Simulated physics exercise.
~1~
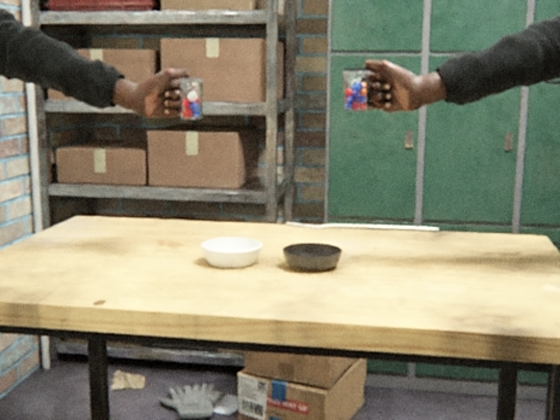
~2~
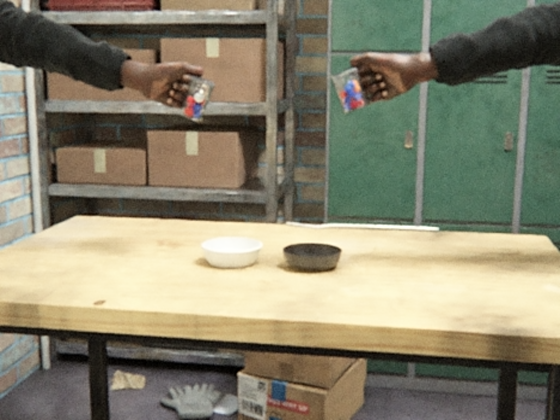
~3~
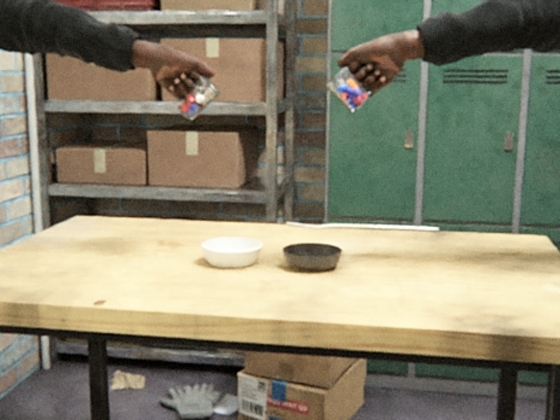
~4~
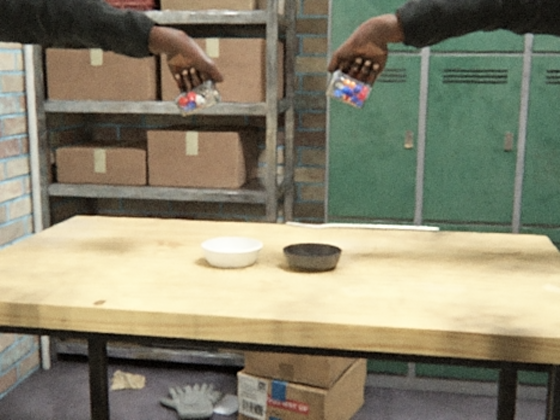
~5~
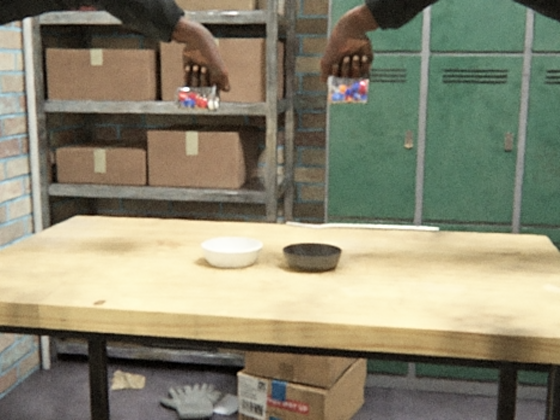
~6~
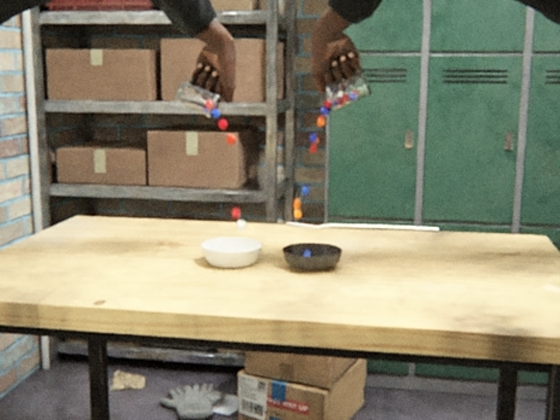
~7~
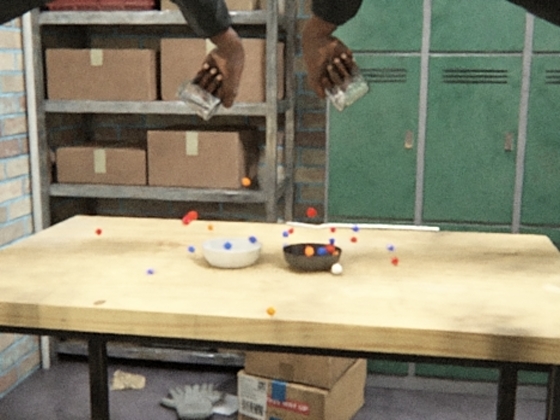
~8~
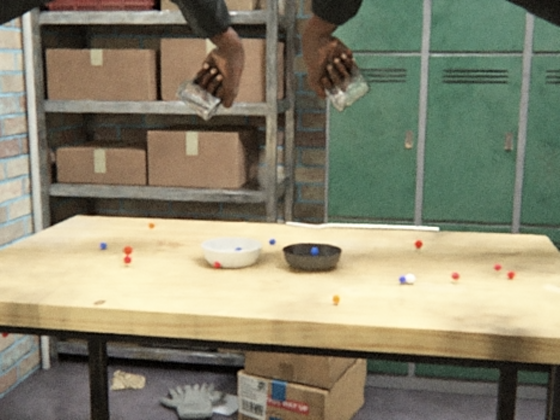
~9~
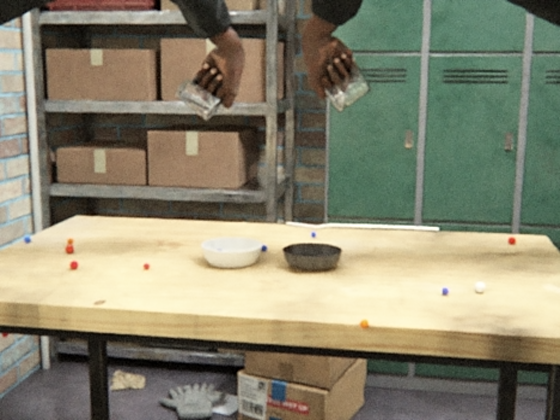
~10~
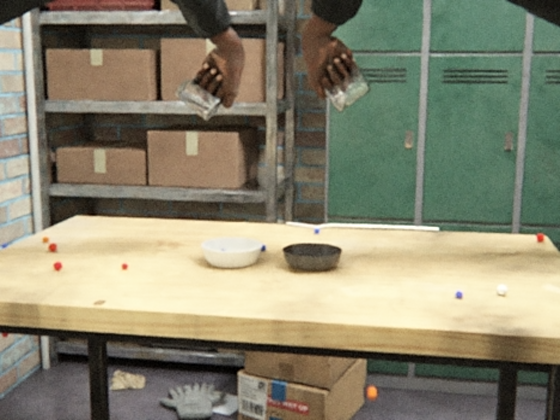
Two hands tip clear cups of colorful beads over two dishes, and most scatter outside.
